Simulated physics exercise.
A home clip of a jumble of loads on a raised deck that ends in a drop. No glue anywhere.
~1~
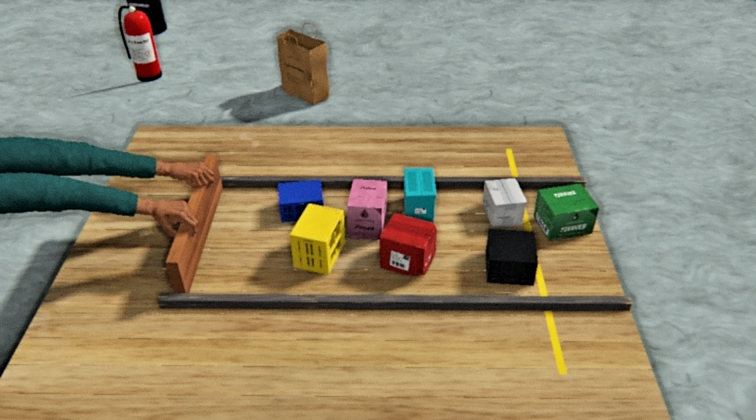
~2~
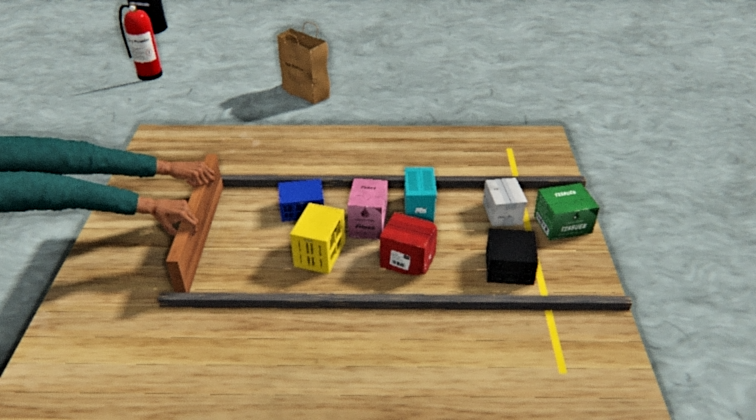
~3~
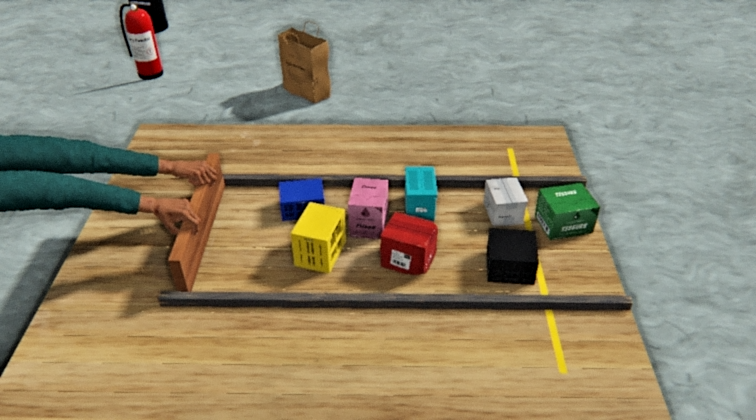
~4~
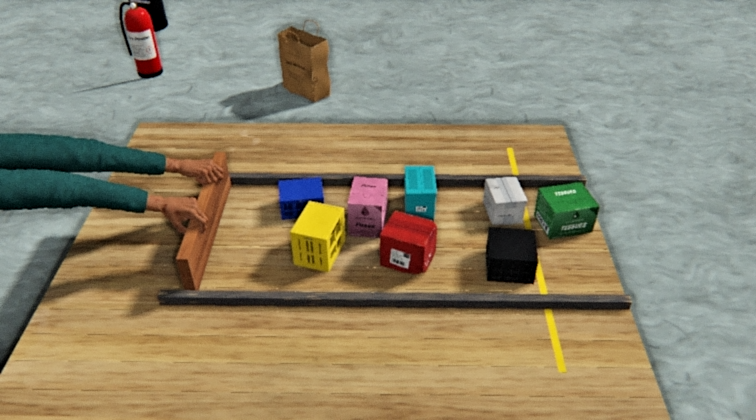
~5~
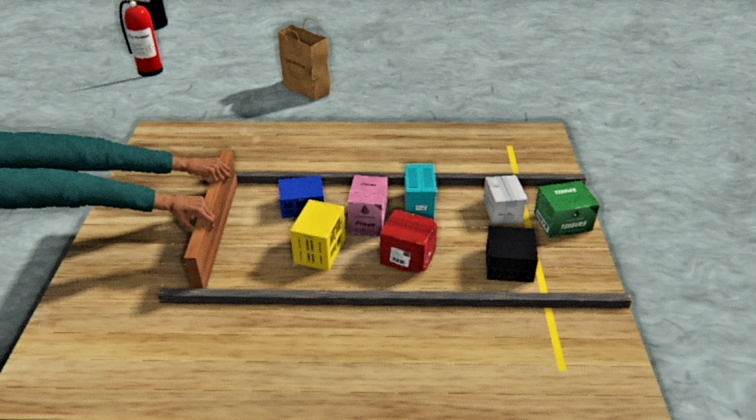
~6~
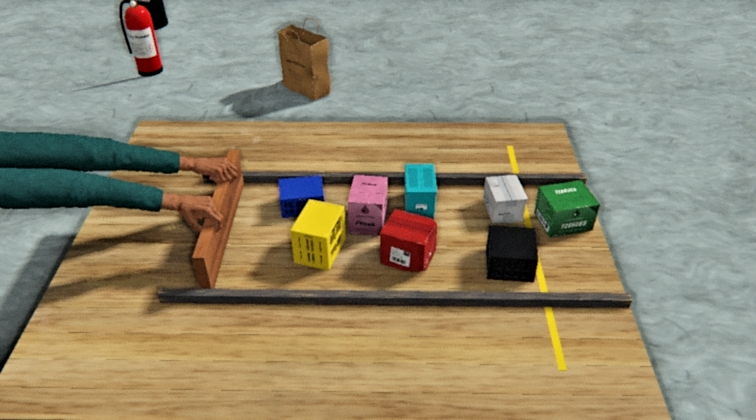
A wooden plank, held by two hands in green sleeves, slides slightly right across a table between two dark rails, while the eight colourful boxes ahead of it, some near a yellow tape line, stay still.
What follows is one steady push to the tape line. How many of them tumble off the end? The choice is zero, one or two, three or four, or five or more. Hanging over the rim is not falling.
Here the number that fall off is three or four.
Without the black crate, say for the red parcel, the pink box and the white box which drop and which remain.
The red parcel remains up, the pink box survives, the white box tumbles off.
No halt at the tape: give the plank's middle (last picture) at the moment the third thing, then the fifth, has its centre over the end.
Near (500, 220) and (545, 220).
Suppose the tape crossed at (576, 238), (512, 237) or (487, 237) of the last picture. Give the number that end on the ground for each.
In that order 6, 3 and 1.
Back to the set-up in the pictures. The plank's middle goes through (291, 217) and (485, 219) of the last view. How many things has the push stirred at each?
The counts are 1 and 8.
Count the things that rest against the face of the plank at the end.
2 of them.
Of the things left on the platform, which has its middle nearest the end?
That is the turquoise tote.
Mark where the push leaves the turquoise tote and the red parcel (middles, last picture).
The turquoise tote stops around (593, 189); the red parcel around (600, 242).
Soon after, none off yet; green box at rest near (566, 209); white box at rest near (505, 199); black crate at rest near (511, 253).
Then, none off yet; green box at rest near (566, 209); white box moving near (508, 199); black crate at rest near (511, 253).
Further on, none off yet; green box tipped well over near (622, 224); white box moved well along near (580, 203); black crate moved well along near (587, 254).
At rest, the number that fall off is three or four; fallen, black crate, white box and green box.
